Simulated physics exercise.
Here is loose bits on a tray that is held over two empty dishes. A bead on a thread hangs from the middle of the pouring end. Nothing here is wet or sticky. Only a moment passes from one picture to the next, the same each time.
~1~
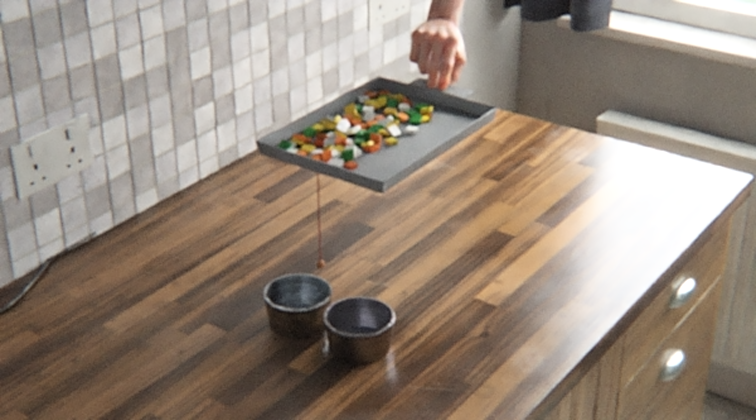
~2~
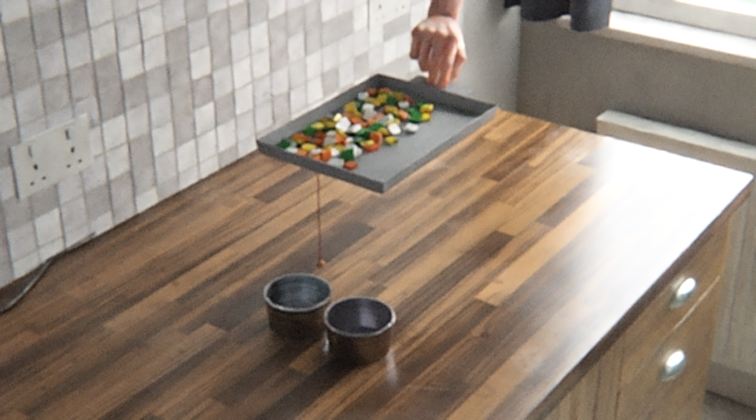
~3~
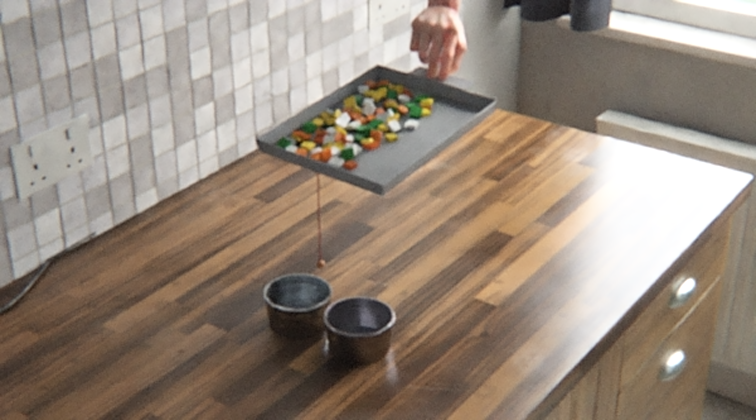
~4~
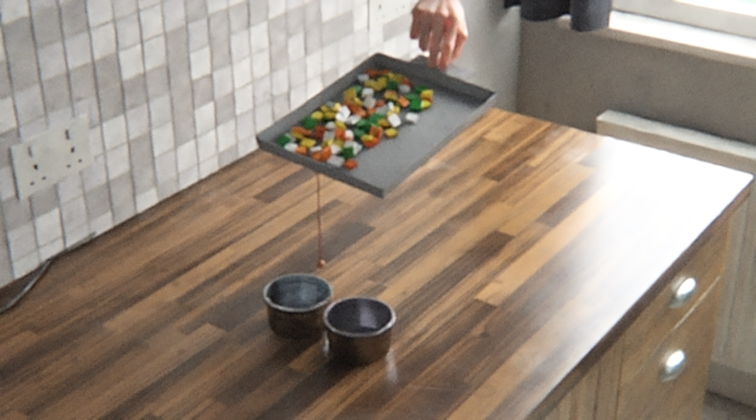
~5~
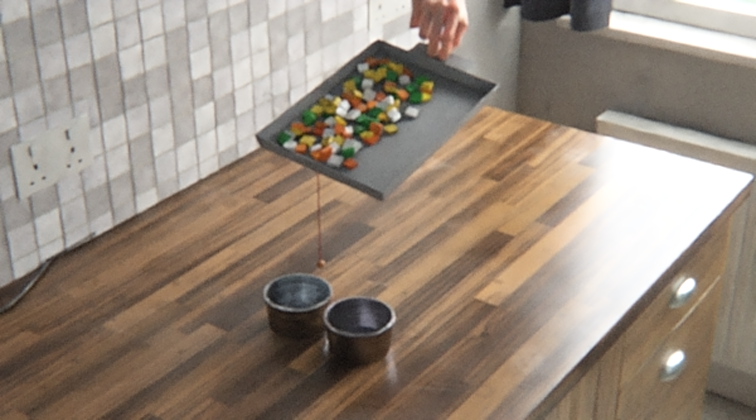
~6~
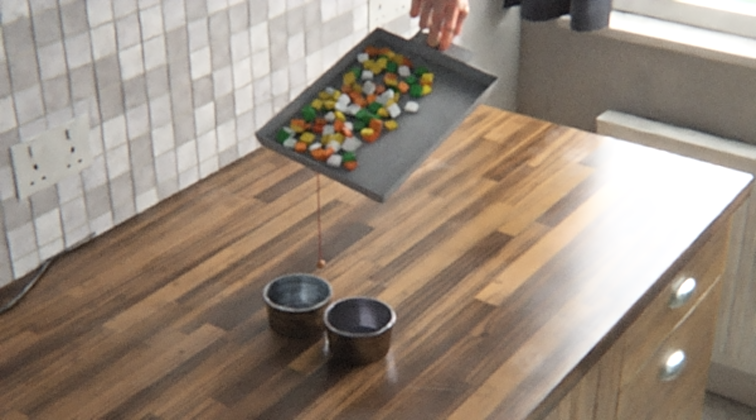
A hand gradually tilts a gray tray of colorful pieces above two empty dishes.
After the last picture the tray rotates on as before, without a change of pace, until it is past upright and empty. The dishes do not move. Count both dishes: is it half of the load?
Together they catch under half.
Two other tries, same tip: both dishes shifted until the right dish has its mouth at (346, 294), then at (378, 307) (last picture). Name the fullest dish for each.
First the right one, then the right dish.
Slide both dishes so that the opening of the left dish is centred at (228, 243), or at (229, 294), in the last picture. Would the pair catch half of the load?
One: The smaller part. Two: Below a half.
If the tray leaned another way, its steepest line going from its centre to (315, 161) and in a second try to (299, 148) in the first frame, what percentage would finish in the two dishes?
Near 30 % and 0 %.
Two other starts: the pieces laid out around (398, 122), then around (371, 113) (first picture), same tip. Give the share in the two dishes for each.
In turn 30 and 40 in a hundred.
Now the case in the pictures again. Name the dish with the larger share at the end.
The winner is the right one.
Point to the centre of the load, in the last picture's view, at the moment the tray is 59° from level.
Near (367, 164).
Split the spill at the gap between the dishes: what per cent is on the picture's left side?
Close to 0 per cent.
Soon after the last picture, tray tipped steeply; nearly all on the tray; a stray few in the air.
A little later, tray tipped right over; about half on the tray; about a quarter in the right dish; a small part outside both; a small part in the air.
Later still, tray tipped past a quarter turn; about a third in the right dish; a stray few in the left dish; about two thirds outside both; a stray few in the air.
At rest, tray tipped past a quarter turn; about a third in the right dish; a stray few in the left dish; about two thirds outside both; a stray few in the air.
